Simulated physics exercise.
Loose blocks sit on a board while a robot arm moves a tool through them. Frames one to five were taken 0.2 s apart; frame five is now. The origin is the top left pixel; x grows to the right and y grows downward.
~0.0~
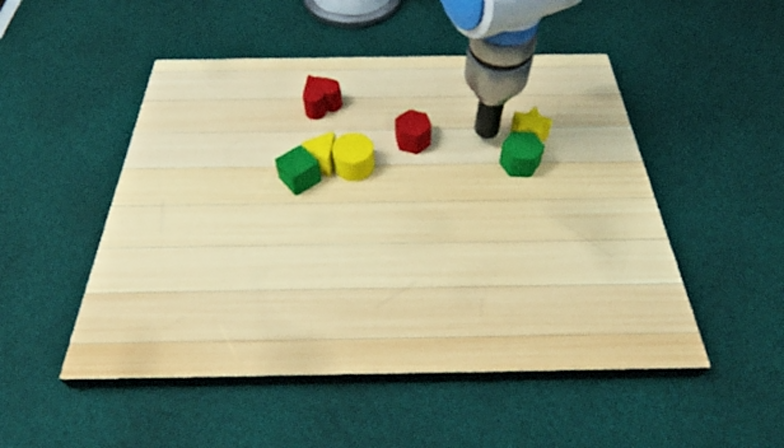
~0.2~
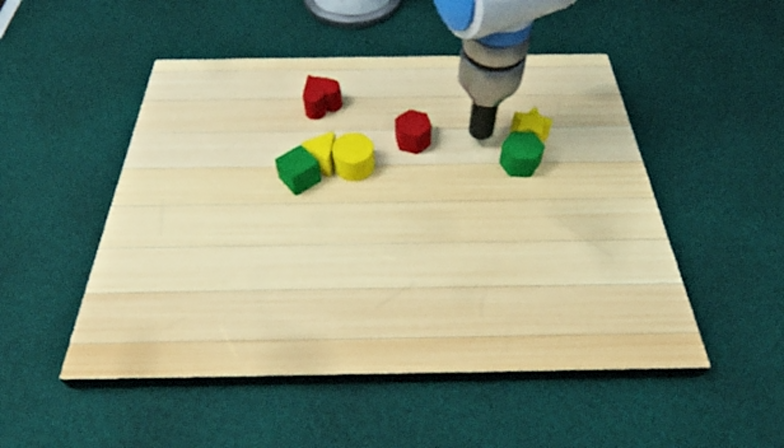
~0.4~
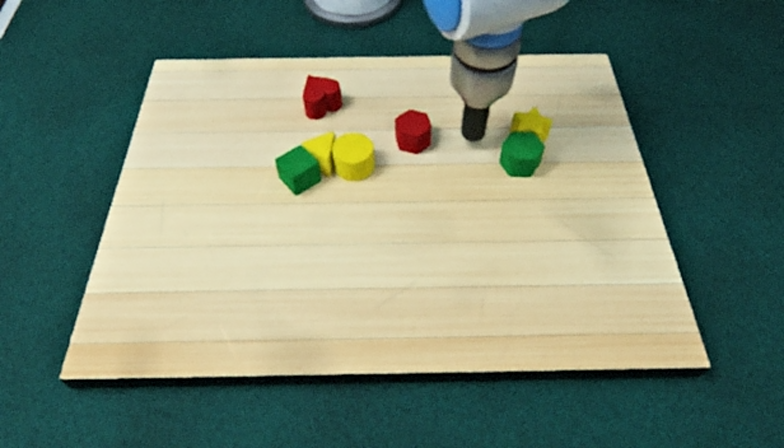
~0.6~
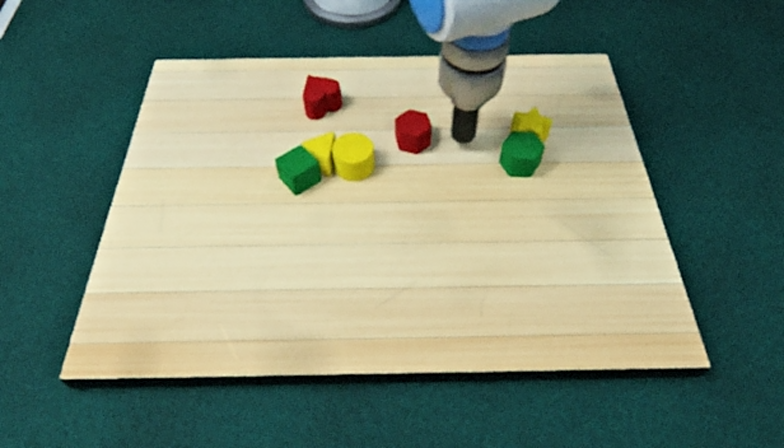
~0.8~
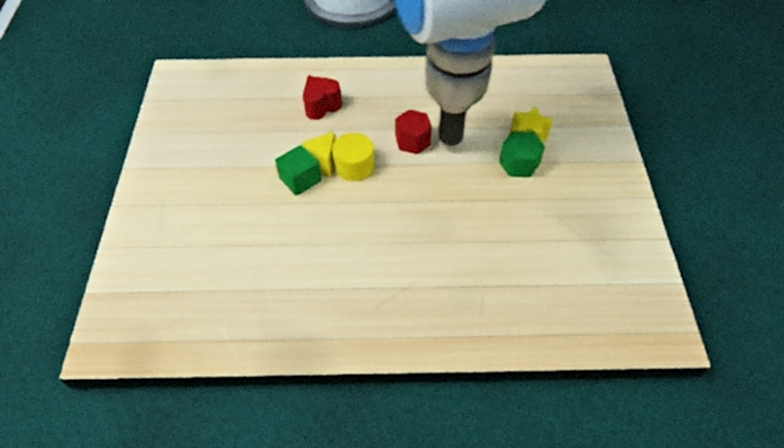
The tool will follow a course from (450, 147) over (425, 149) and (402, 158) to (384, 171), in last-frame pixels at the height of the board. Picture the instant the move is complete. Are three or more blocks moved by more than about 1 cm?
No - that is not the case.
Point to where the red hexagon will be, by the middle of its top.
Somewhere near (387, 119).
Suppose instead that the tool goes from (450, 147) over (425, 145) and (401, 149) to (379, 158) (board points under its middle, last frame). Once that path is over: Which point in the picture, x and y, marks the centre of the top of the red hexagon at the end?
It sits at (374, 116).
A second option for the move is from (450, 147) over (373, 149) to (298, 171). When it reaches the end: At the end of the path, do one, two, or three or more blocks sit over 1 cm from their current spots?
By the end, three or more blocks will have moved.
The first path, step by step. Halfway along, tool (414, 144); red hexagon (391, 119), turned 40° clockwise.
At the end, tool (384, 162); yellow triangle still; yellow cylinder (350, 148); red hexagon (387, 119), turned 60° clockwise.
